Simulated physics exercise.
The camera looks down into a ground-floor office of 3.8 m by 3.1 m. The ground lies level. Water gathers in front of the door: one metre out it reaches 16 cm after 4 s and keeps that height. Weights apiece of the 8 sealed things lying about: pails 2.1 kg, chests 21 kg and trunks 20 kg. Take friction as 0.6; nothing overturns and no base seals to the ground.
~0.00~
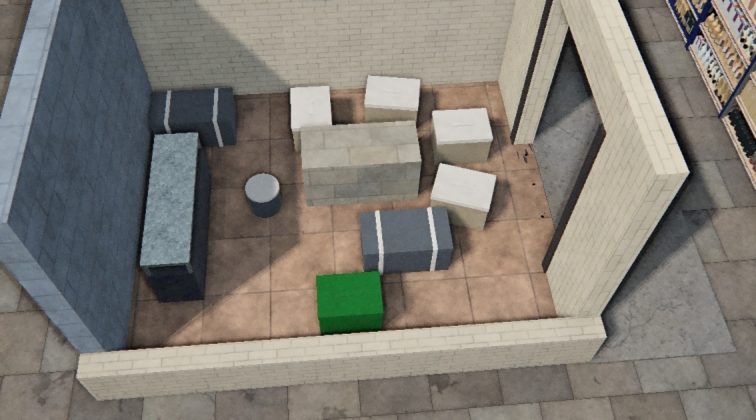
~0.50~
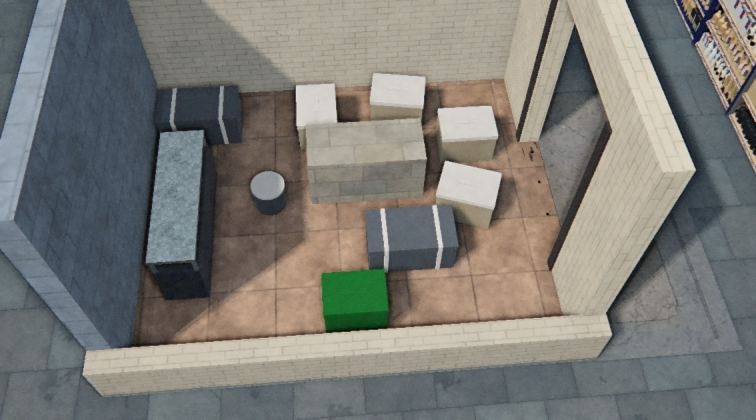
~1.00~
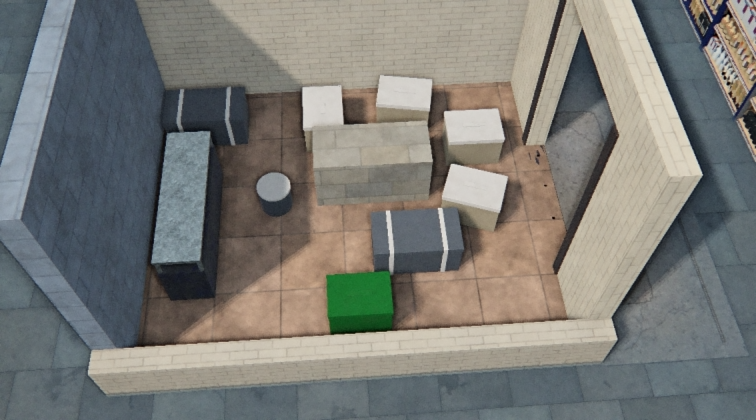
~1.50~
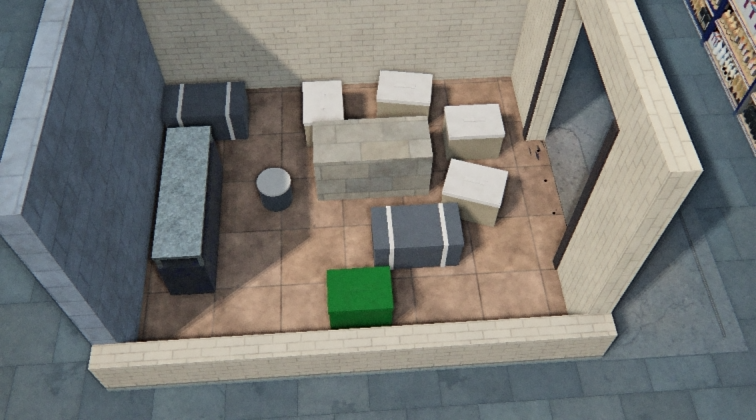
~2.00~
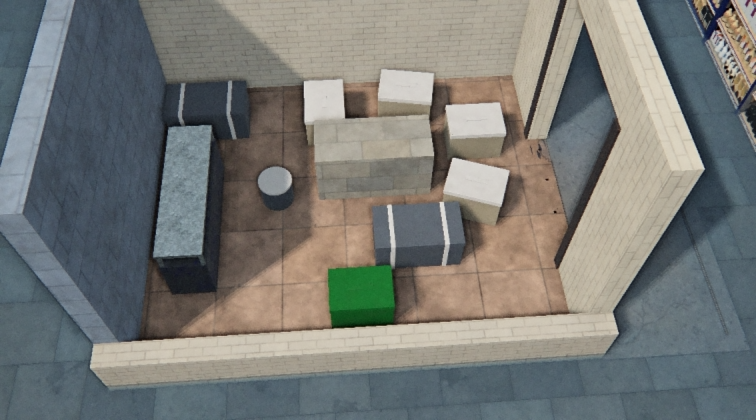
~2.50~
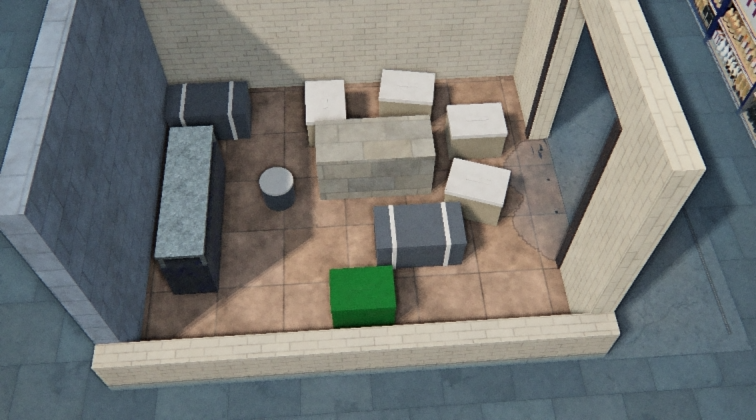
We see, from above, a roofless tiled room holding pale blocks, dark banded trunks, a long counter and a green chest, all staying in place while the view shifts slightly and a small wet patch appears inside the right-hand doorway.
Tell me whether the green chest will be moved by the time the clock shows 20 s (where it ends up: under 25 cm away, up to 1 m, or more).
Green chest gets carried off.
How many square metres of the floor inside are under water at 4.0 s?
Roughly 2.0 m2.
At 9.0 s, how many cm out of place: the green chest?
Roughly 10 cm by then.
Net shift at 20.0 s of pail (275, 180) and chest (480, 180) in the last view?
In turn: 30 cm, 200 cm.
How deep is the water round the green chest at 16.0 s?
About 16 cm.
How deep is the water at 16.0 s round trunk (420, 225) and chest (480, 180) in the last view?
About 14 and 14 cm.
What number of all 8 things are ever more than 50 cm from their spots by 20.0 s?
That makes 7.
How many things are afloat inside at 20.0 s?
8 of them.
After 4.0 s the green chest is near (362, 288), 0.0 m from its start, aground; 0 afloat.
After 9.0 s the green chest is near (349, 294), 0.1 m from its start, aground; 3 afloat.
After 16.0 s the green chest is near (164, 291), 1.7 m from its start, afloat; 8 afloat.
After 20.0 s the green chest is near (163, 291), 1.7 m from its start, afloat; 8 afloat.
